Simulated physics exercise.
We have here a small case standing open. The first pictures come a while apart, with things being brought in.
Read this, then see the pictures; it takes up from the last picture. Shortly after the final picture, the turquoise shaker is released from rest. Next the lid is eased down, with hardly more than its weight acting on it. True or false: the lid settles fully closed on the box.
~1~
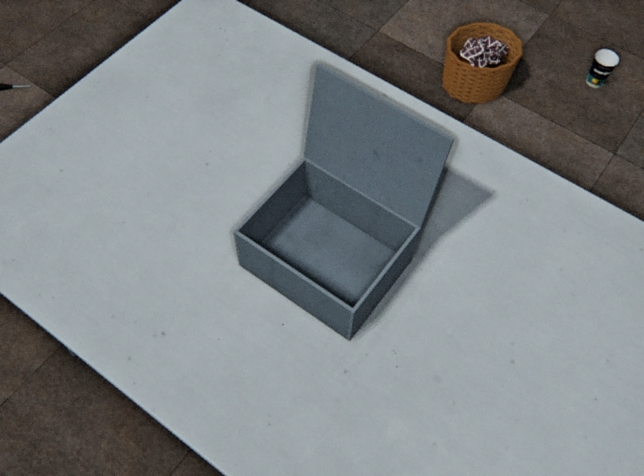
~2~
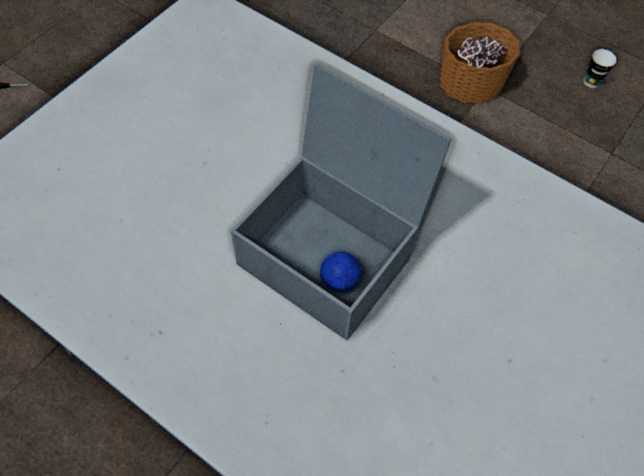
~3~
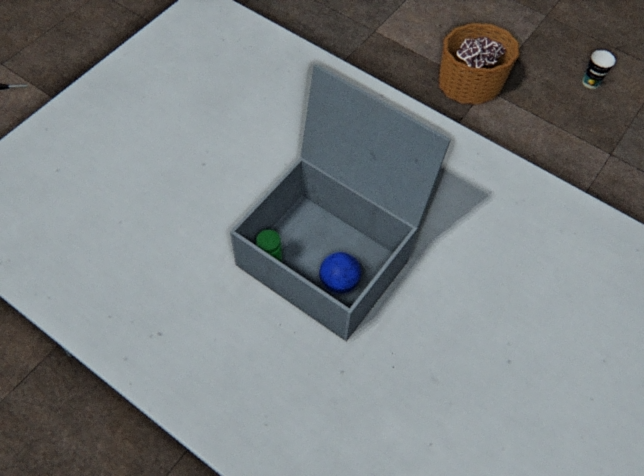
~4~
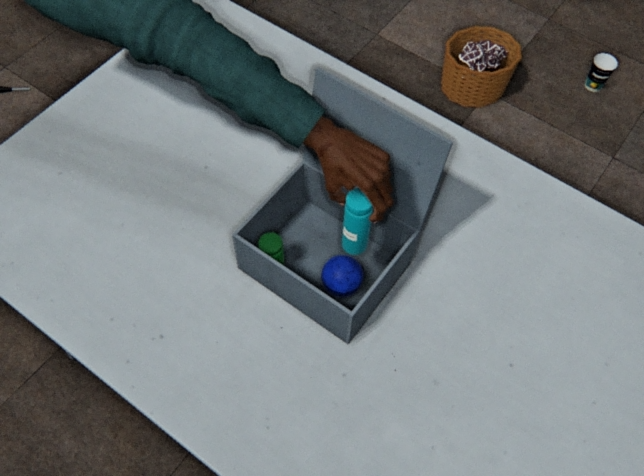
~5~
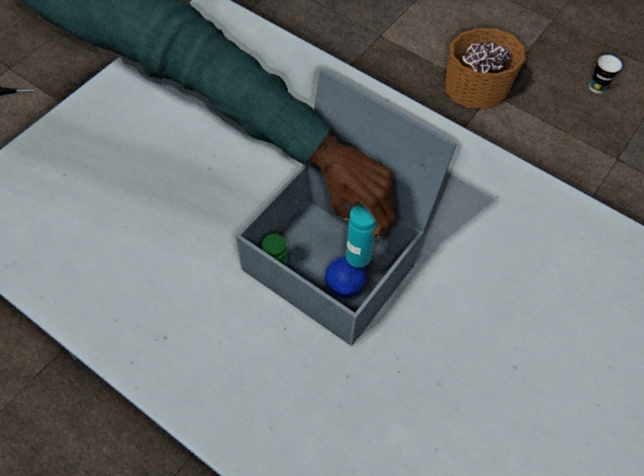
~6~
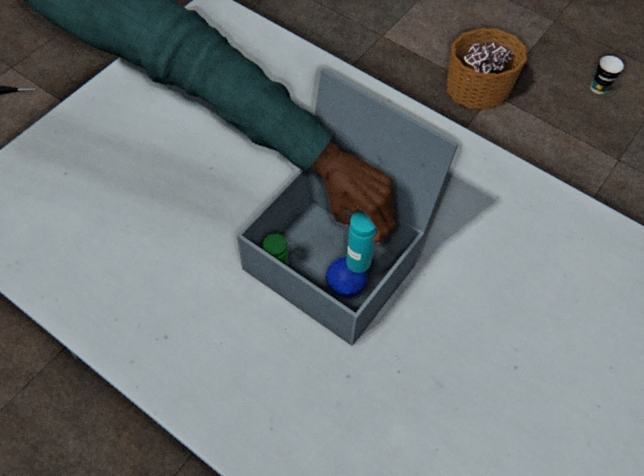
True.
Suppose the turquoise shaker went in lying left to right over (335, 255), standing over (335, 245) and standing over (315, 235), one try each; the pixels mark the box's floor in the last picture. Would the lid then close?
In the first case it shuts; in the second case it stays open; in the third case it stays open.
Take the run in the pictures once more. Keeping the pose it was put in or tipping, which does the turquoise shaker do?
Well, the turquoise shaker ends up skewed.
Then, 0.40 s on from there, turquoise shaker on its side near (365, 261); blue ball shifted a little.
Then, 1.10 s on from there, lid starting down; turquoise shaker on its side near (364, 295); blue ball shifted about its own width.
Then, 1.70 s on from there, lid 54° above the rim; turquoise shaker on its side near (364, 295); blue ball shifted about its own width.
Then, 2.20 s on from there, lid 17° above the rim; turquoise shaker on its side near (364, 295); blue ball shifted about its own width.
In the end, lid shut; toppled in the box, turquoise shaker; moved from the start, blue ball; green shaker unmoved. At the end, from the last picture's camera, turquoise shaker near (364, 295).
